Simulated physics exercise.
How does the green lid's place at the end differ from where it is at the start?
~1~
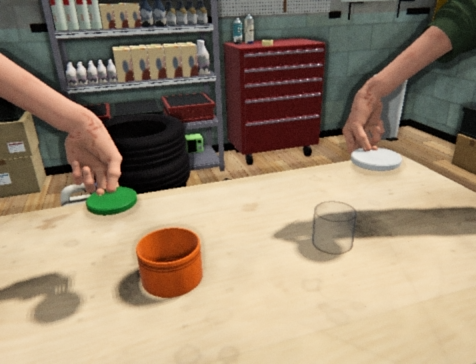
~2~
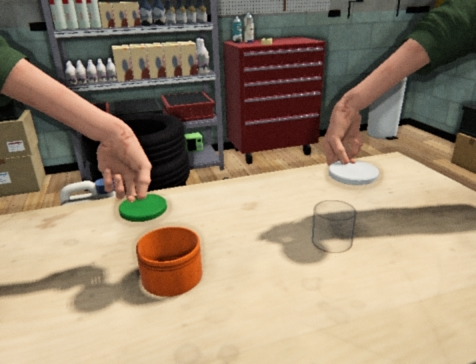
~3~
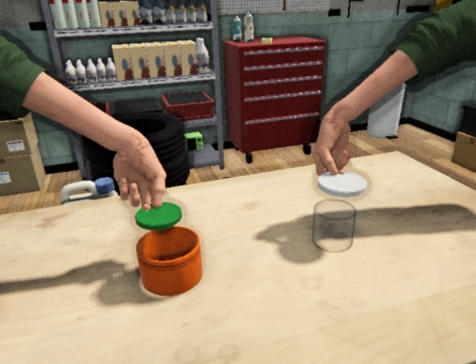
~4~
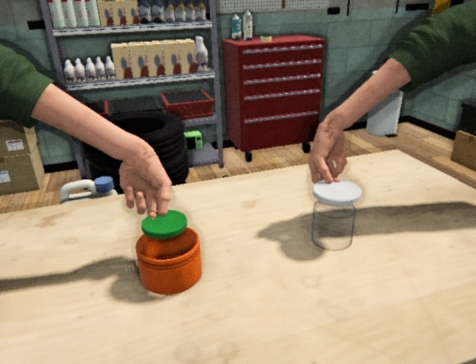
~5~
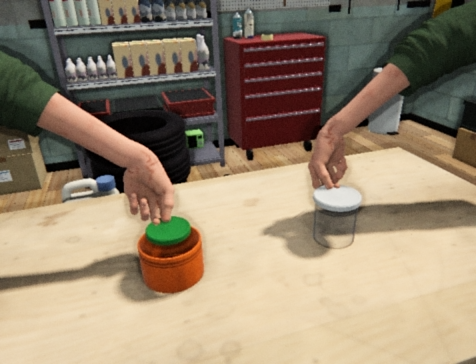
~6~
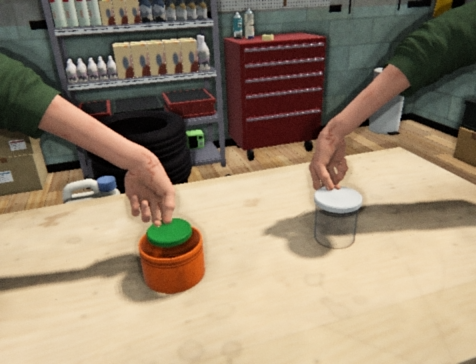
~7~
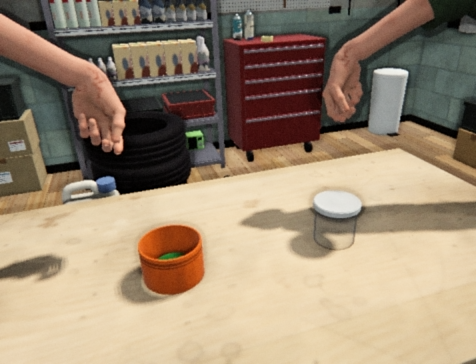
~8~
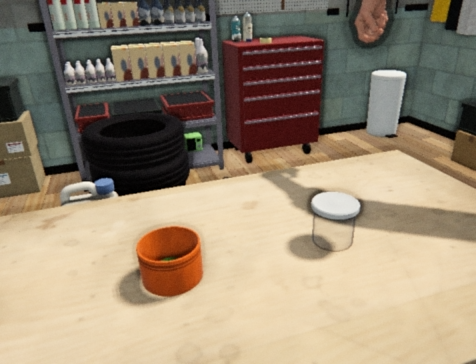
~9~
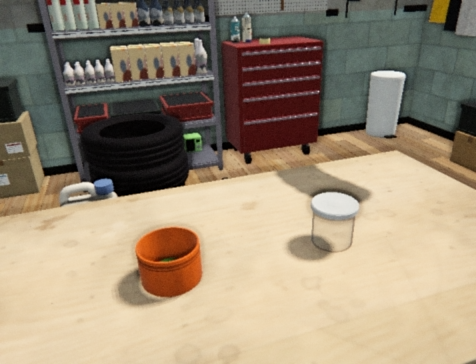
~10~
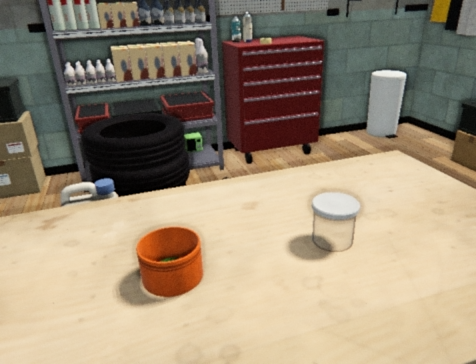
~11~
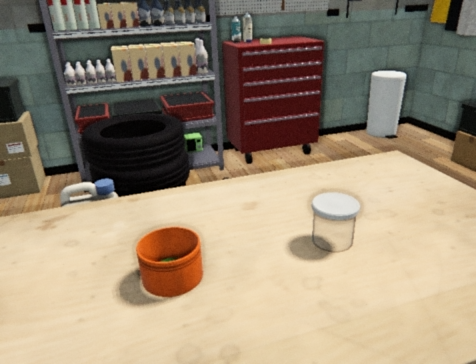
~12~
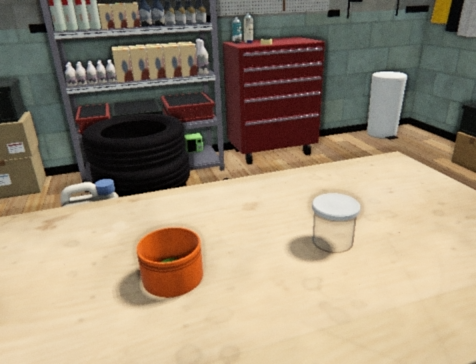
At the start the green lid is held by a hand above and to the left of the orange container, and at the end it lies down inside that container.
In the video, two hands move a green lid over an orange container and a white lid over a clear one, then let go and draw back. The green lid drops inside its container, while the white lid stays resting on the rim.
